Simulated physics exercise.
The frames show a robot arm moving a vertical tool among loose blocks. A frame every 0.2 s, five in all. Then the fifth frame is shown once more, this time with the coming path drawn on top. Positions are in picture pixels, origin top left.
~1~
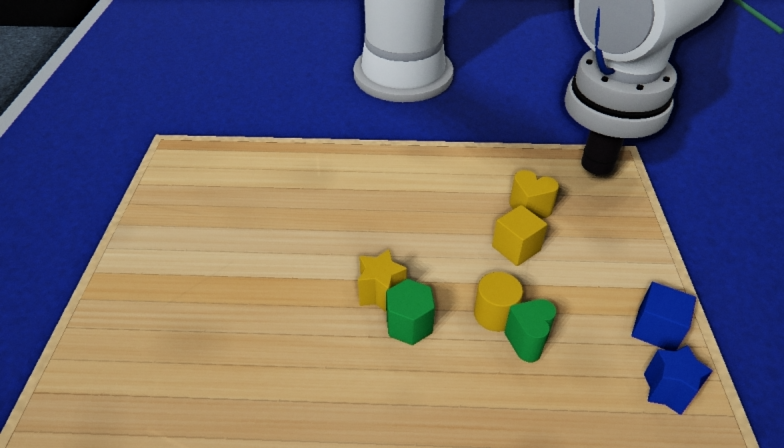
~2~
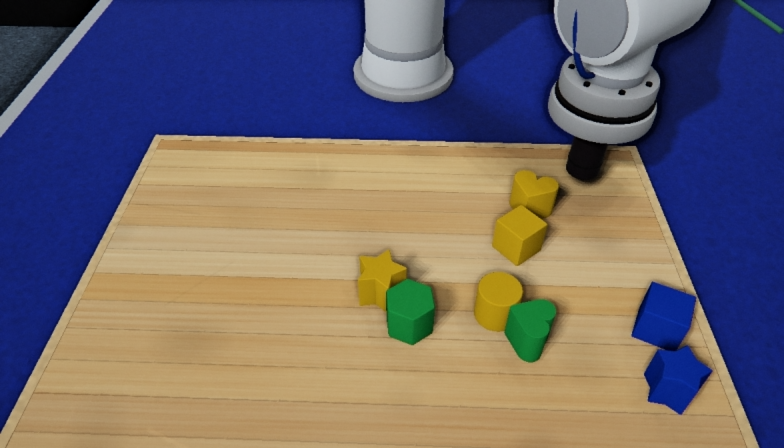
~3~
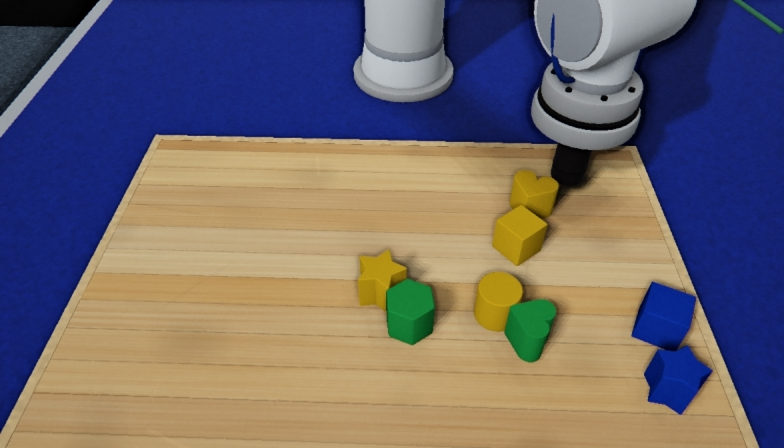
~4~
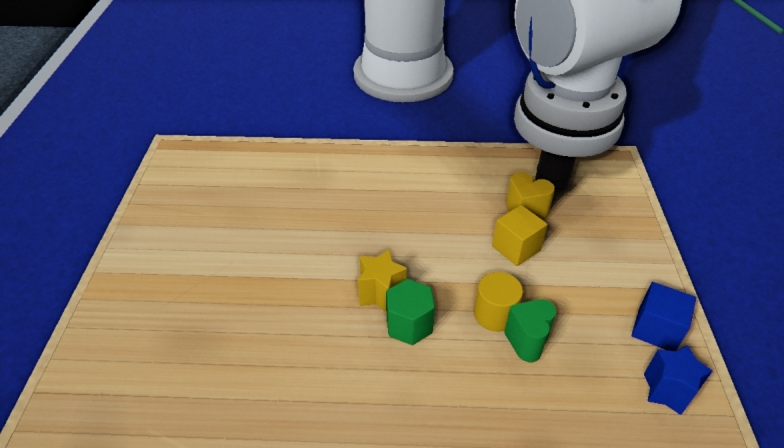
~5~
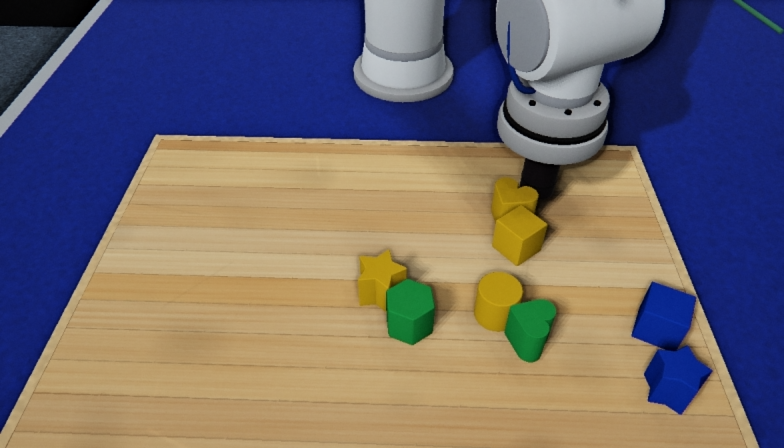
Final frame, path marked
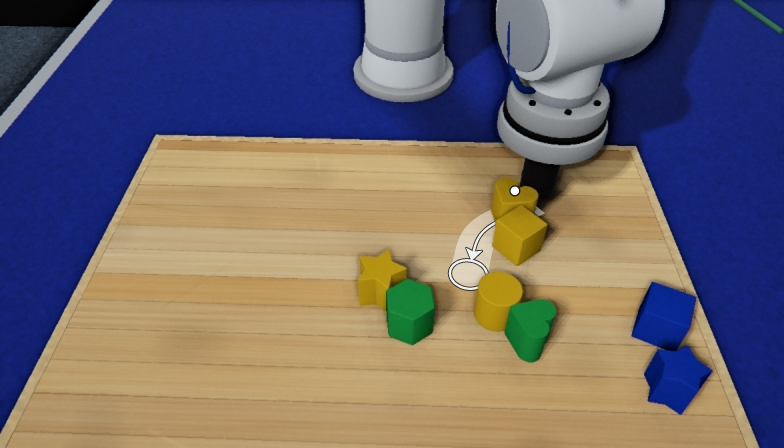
In the video, a robot arm moves its black vertical tool left along the far side of a wooden board, nudging a yellow heart block slightly left beside a yellow square piece while the other blocks stay still.
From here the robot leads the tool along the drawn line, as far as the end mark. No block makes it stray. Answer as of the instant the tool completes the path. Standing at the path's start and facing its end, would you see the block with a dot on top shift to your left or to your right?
Toward the right.
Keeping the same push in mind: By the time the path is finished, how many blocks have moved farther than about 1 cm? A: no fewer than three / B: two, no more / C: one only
My answer is option B.
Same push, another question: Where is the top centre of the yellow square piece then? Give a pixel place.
So, by the moment the path ends, you'll find the top centre of the yellow square piece at (513, 245).
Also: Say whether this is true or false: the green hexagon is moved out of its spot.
That statement is not accurate.
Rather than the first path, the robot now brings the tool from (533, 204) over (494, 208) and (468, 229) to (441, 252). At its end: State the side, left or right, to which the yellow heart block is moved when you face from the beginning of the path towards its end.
Answer: Leftward.
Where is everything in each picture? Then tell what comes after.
Tip of the tool at (597, 166), middles of tops, green hexagon at (410, 298), yellow round block at (501, 288), yellow heart block at (535, 183), yellow square piece at (522, 221), in the first picture.
Tool at (582, 171), nothing pushed, in the second picture.
Tool at (567, 176), nothing pushed, in the third picture.
Tool at (552, 183), yellow heart block at (531, 185), in the fourth picture.
Tool at (536, 189), green hexagon at (410, 298), yellow round block at (501, 288), yellow heart block at (515, 191), yellow square piece at (522, 221), in the fifth picture.
The line goes from (533, 204) over (502, 220) and (477, 242) to (469, 274); the dot is on the yellow heart block.
On the path given first. One third of the way, tool at (504, 206); yellow heart block at (480, 204), turned 20° clockwise; yellow square piece at (511, 230), turned 60° anticlockwise.
Two thirds of the way, tool at (479, 228); yellow heart block at (450, 223), turned 30° clockwise; yellow square piece at (510, 235), turned 85° anticlockwise.
At the end, tool at (471, 260); green hexagon unmoved; yellow round block unmoved; yellow heart block at (439, 235), turned 75° clockwise; yellow square piece at (513, 245), turned 125° anticlockwise.
